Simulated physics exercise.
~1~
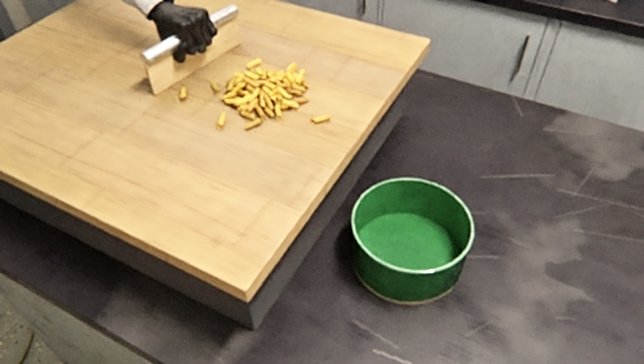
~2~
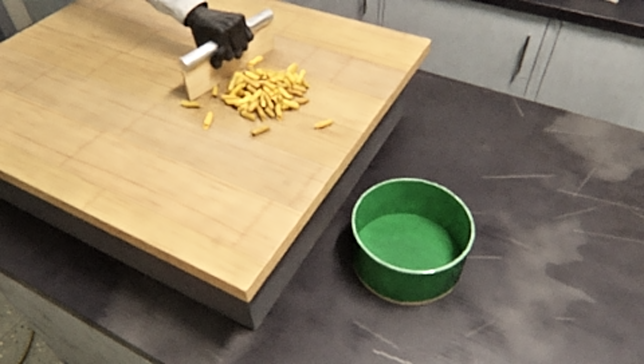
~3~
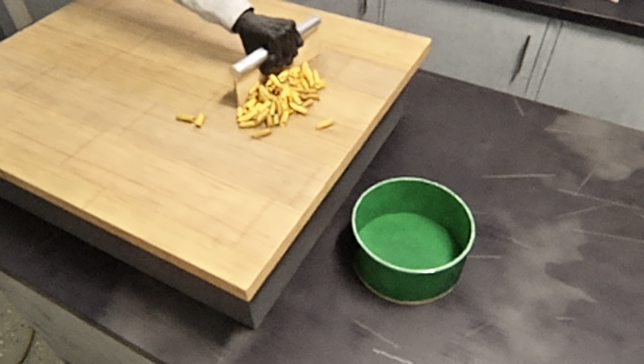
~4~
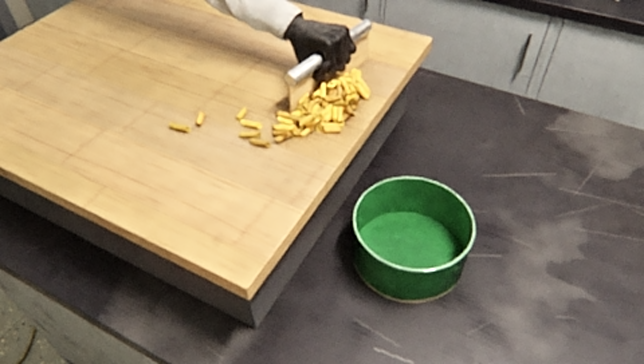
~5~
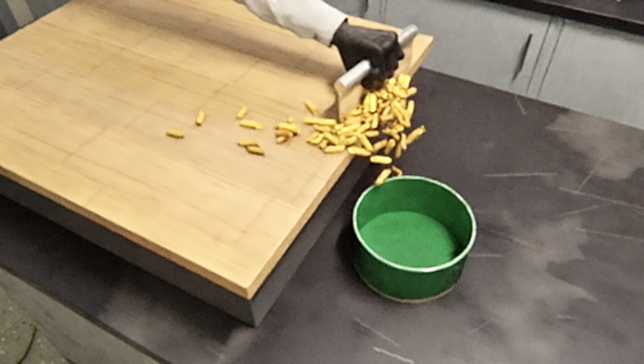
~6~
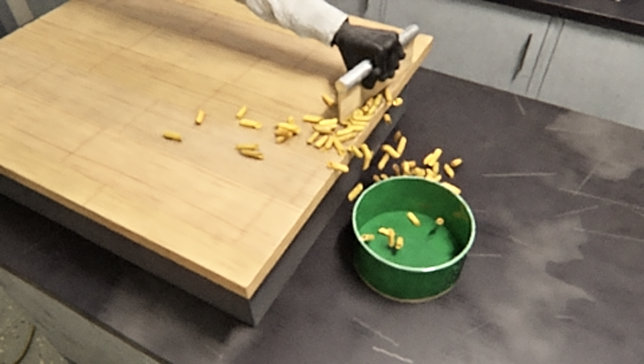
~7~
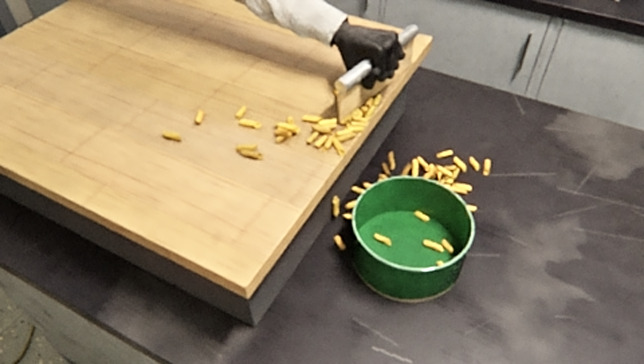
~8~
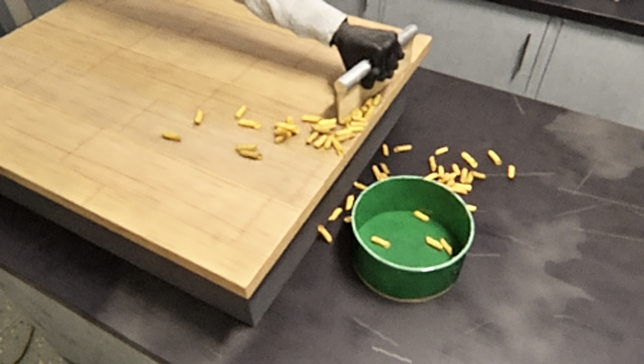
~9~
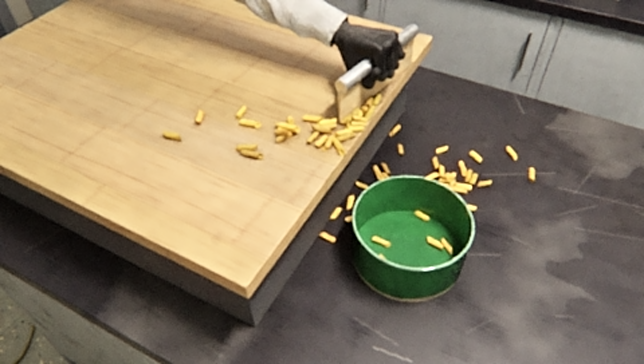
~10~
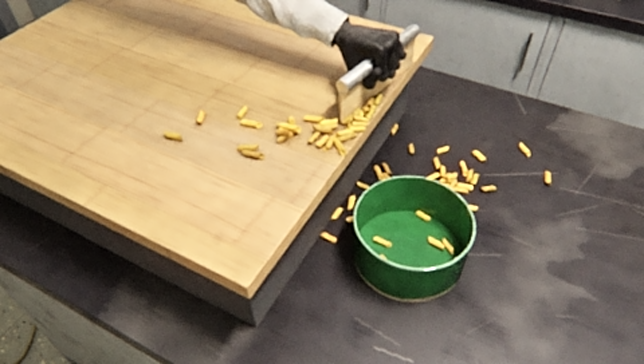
A black-gloved hand grips a flat scraper with a metal handle behind a heap of yellow pasta pieces on a raised wooden board, seen from above at an angle. A green pot stands on the dark, scratched counter below the board's right edge. The hand pushes the heap rightward, leaving a few pieces trailing behind. At the edge the scraper stops, and many pieces tumble off. A few land in the pot, but most of the fallen ones scatter around it, some rolling right across the counter, while a cluster stays on the board.
